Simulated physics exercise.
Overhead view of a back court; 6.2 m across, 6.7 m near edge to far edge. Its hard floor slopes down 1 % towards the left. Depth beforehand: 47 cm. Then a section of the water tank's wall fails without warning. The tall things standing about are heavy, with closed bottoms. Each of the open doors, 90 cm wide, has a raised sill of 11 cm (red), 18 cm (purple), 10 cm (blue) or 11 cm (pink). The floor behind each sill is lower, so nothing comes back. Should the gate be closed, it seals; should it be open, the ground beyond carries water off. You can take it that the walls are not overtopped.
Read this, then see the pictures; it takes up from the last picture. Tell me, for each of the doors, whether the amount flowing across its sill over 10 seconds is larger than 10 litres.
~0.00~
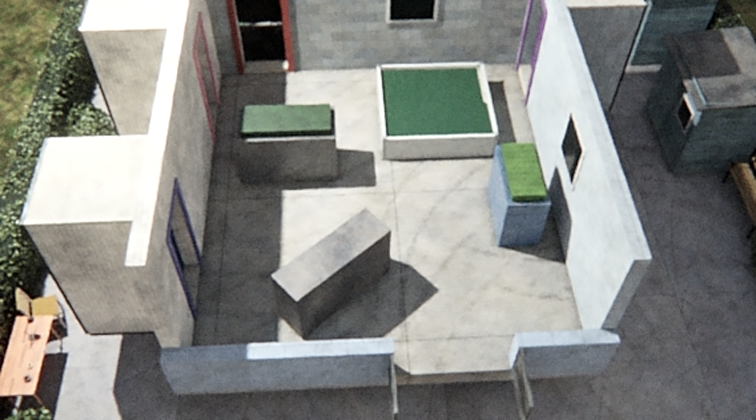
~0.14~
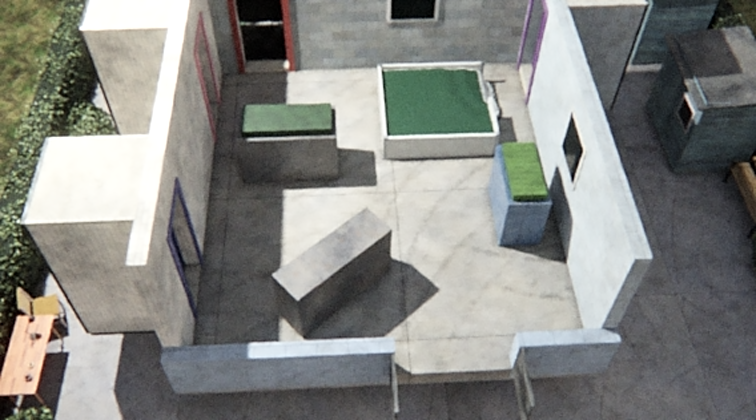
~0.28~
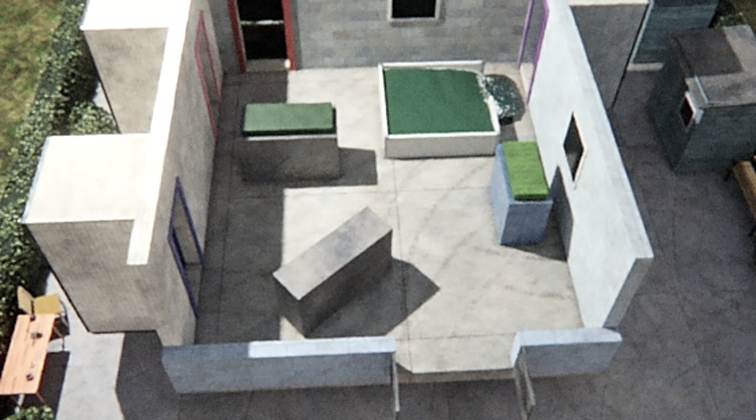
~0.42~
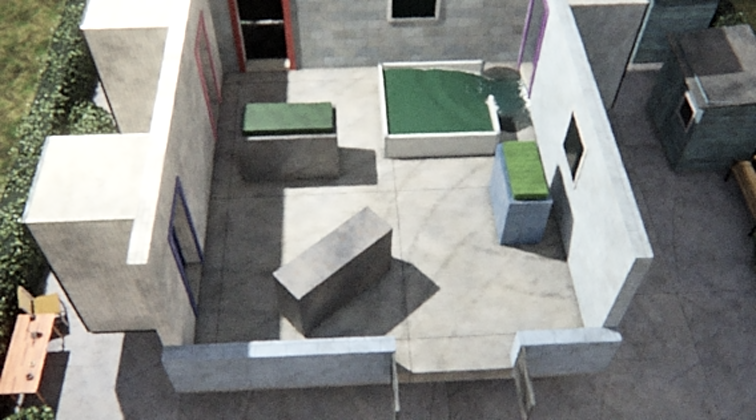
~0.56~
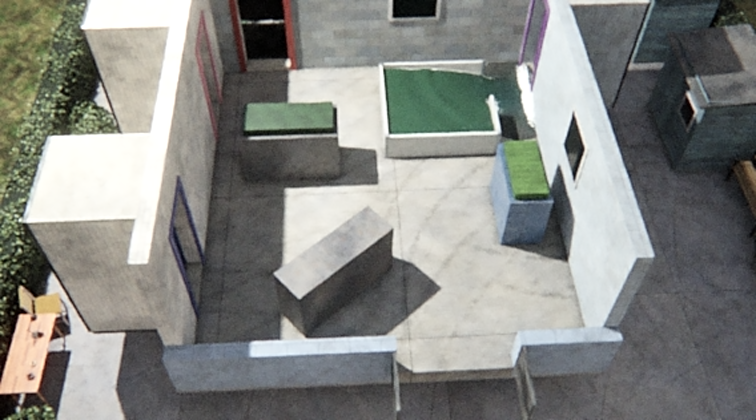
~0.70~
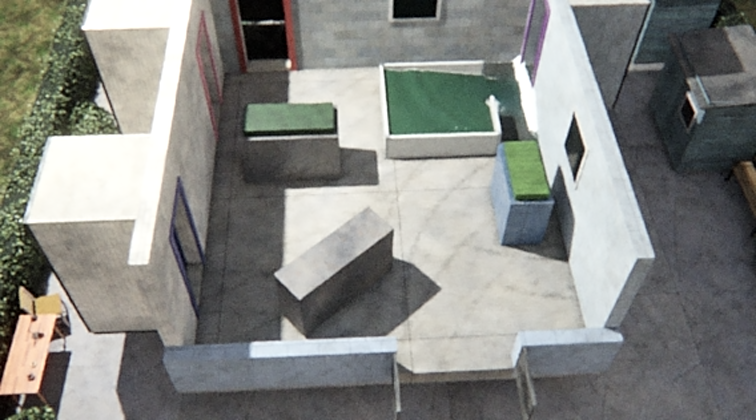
Red door: The total remains smaller than the cap; purple door: The total grows larger than the cap; blue door: The total remains smaller than the cap; pink door: The total remains smaller than the cap.
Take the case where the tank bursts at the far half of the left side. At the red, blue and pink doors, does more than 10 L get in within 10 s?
In that case, red door: More than that, blue door: Less than that, pink door: More than that.
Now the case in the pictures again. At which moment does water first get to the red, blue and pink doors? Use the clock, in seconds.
The front reaches red at 3.0 s, blue at 7.0 s, pink at 4.0 s.
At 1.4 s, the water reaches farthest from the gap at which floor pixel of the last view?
That lands around (552, 196) in the last picture.
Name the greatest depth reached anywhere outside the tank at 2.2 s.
34 cm or so.
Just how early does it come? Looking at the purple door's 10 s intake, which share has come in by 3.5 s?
Some 90 per cent by then.
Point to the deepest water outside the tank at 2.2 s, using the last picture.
Location: Approx. (520, 69).
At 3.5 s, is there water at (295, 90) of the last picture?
Soaked.
After 1.4 s water covers 10 % of the floor and is deepest (42 cm) near (520, 69); red door not reached, purple door 35 cm at the sill, 37 L in, blue door not reached, pink door not reached.
After 2.2 s water covers 15 % of the floor and is deepest (34 cm) near (520, 69); red door not reached, purple door 33 cm at the sill, 107 L in, blue door not reached, pink door not reached.
After 3.5 s water covers 35 % of the floor and is deepest (24 cm) near (520, 69); red door 4 cm at the sill, 0 L in, purple door 24 cm at the sill, 166 L in, blue door not reached, pink door not reached.
After 6.0 s water covers 55 % of the floor and is deepest (16 cm) near (519, 182); red door 3 cm at the sill, 0 L in, purple door 15 cm at the sill, 182 L in, blue door not reached, pink door 9 cm at the sill, 0 L in.
After 10.0 s water covers 85 % of the floor and is deepest (10 cm) near (194, 358); red door 5 cm at the sill, 0 L in, purple door 9 cm at the sill, 183 L in, blue door 5 cm at the sill, 0 L in, pink door 7 cm at the sill, 0 L in.
